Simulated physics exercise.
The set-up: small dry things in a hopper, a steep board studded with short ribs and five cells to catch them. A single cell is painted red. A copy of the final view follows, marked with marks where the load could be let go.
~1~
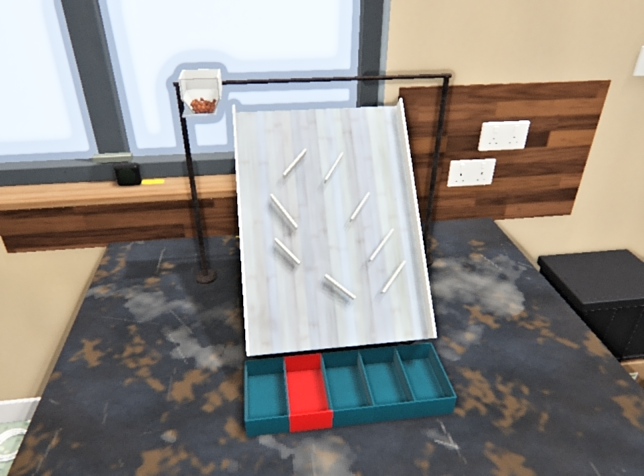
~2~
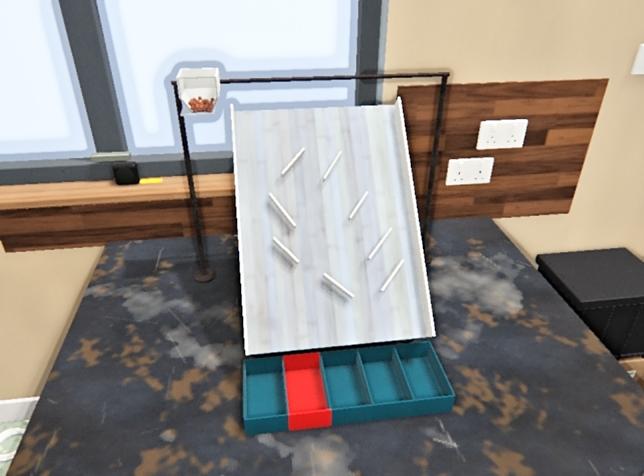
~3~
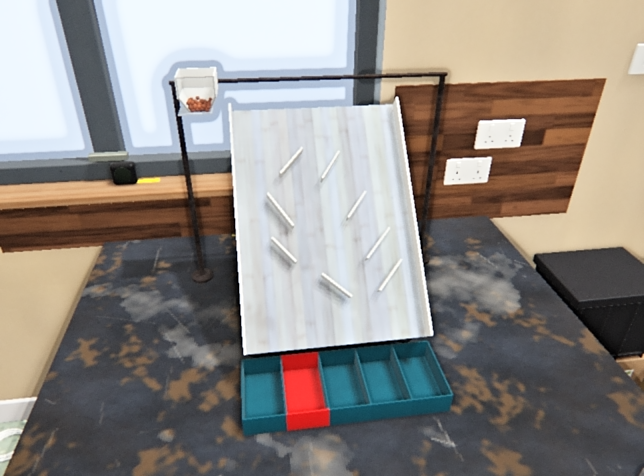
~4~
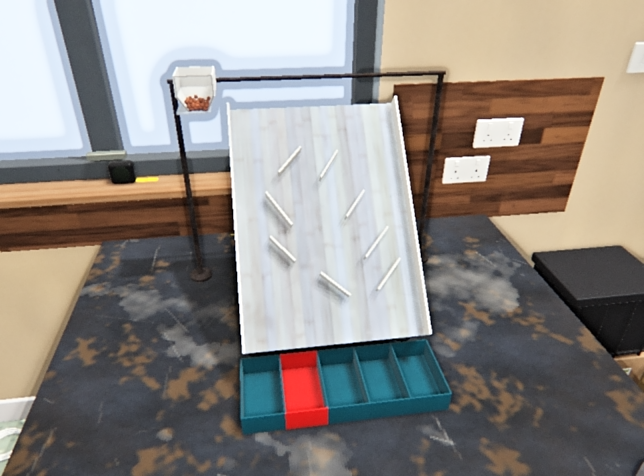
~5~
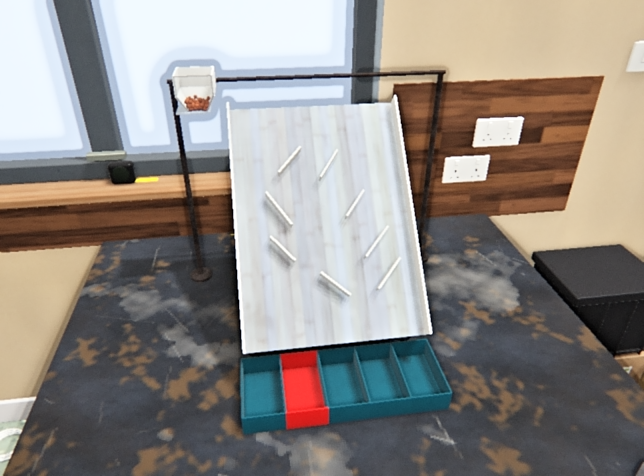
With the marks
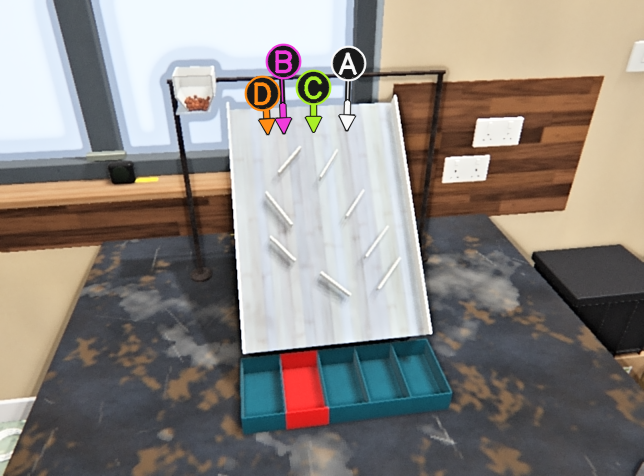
On a dark mottled countertop, a ribbed board stands still above five cells, one red.
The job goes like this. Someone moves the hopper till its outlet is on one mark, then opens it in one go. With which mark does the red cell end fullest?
C beats the others.
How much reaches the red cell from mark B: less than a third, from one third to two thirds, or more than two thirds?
Mark B gives less than a third.
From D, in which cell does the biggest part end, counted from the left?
The first from the left.
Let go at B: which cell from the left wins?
The first from the left.
On the marked copy, mark A meets the board at (346, 124); mark B meets the board at (283, 127); mark C meets the board at (313, 126); mark D meets the board at (267, 128).
For mark A, close to a quarter in the red cell, the bulk in other cells.
For mark B, close to a quarter in the red cell, the bulk in other cells.
For mark C, close to half in the red cell, close to a third in other cells, a small share outside the box.
For mark D, a small share in the red cell, the bulk in other cells.
